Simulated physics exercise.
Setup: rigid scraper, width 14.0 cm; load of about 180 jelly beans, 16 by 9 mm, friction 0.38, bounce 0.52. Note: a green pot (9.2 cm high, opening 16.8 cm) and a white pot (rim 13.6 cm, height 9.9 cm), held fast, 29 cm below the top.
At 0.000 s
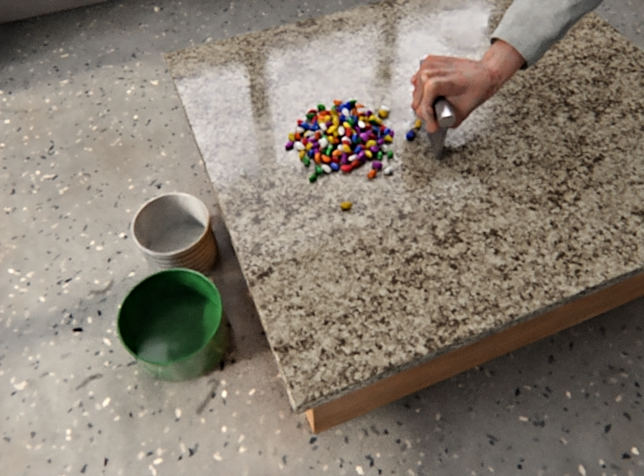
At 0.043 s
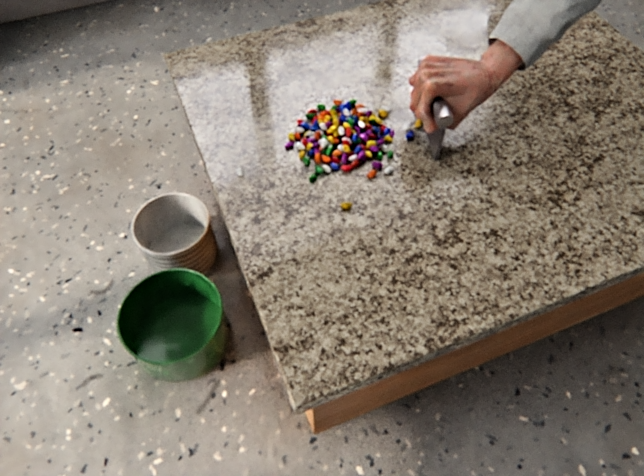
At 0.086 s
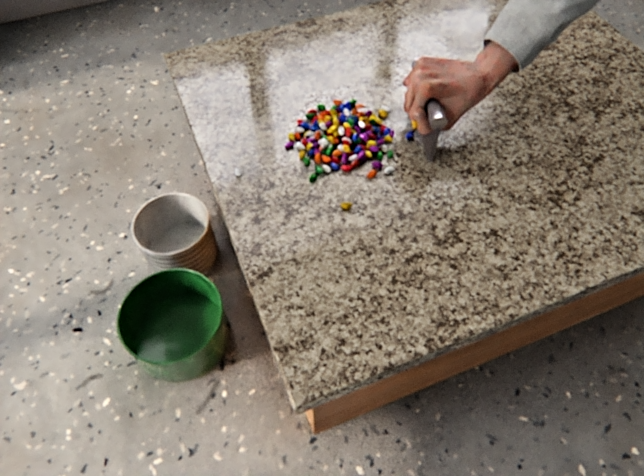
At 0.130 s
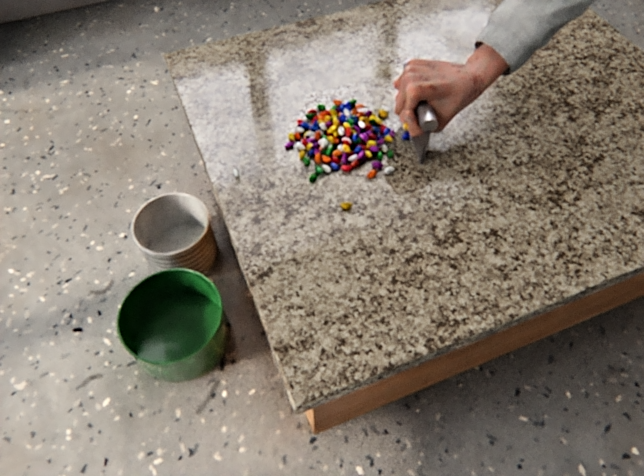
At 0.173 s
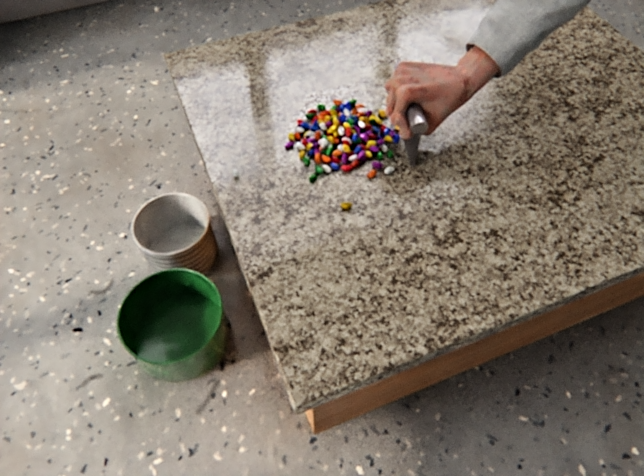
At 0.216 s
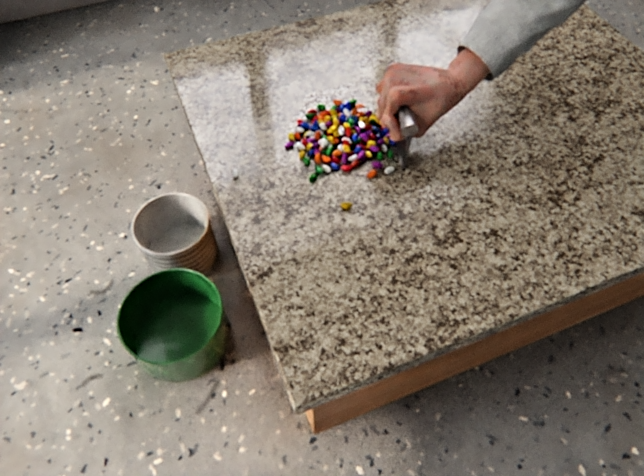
A hand gripping a scraper starts just right of a pile of colorful jelly beans on a speckled stone slab, barely moving at first. It then slides the scraper left a short way to the pile's right edge, nudging a few beans, while the green and white pots stay still.
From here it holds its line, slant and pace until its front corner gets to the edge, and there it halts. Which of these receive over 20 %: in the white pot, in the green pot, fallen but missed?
White pot - does not, green pot - does not, fallen but missed - receives over.
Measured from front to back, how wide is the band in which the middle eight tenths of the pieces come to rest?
I'd guess near 22 cm, give or take.
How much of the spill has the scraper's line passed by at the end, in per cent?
Around 35 in a hundred.
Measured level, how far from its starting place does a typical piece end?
24 cm.
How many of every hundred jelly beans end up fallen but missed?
Around 30 in a hundred.
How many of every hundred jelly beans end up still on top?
I'd put it at around 45 per cent.
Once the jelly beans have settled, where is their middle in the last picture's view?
Around pixel (233, 251) in the last view.
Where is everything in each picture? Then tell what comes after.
In the first frame, scraper from (444, 133) to (425, 73); moved 0.0 cm; 0 pieces shifted; middle of the spill at (341, 132); green pot at (170, 313); white pot at (170, 222).
In the second frame, scraper from (442, 133) to (423, 73); moved 0.3 cm; 0 pieces shifted; middle of the spill at (341, 132).
In the third frame, scraper from (436, 135) to (417, 75); moved 1.3 cm; 2 pieces shifted; middle of the spill at (341, 132).
In the fourth frame, scraper from (427, 137) to (409, 77); moved 2.7 cm; 3 pieces shifted; middle of the spill at (341, 132).
In the fifth frame, scraper from (417, 139) to (400, 79); moved 4.2 cm; 3 pieces shifted; middle of the spill at (341, 132).
In the sixth frame, scraper from (408, 142) to (391, 81); moved 5.7 cm; 7 pieces shifted; middle of the spill at (341, 132); green pot at (170, 313); white pot at (170, 222). Its speed is about 0.34 m/s, heading 3 degrees away from the viewer.
Then, at 0.58 s, scraper 18 cm from its start, spill 16 cm wide; still on top 100 %.
Then, at 0.95 s, scraper 31 cm from its start, spill 20 cm wide; off the edge, not caught 10 %, still on top 90 %.
After 1.26 s, scraper 33 cm from its start, spill 23 cm wide; green pot 10 %, white pot 15 %, off the edge, not caught 30 %, still on top 45 %.
At rest (2.6 s), green pot 10 %, white pot 15 %, fallen but missed 30 %, still on top 45 %.
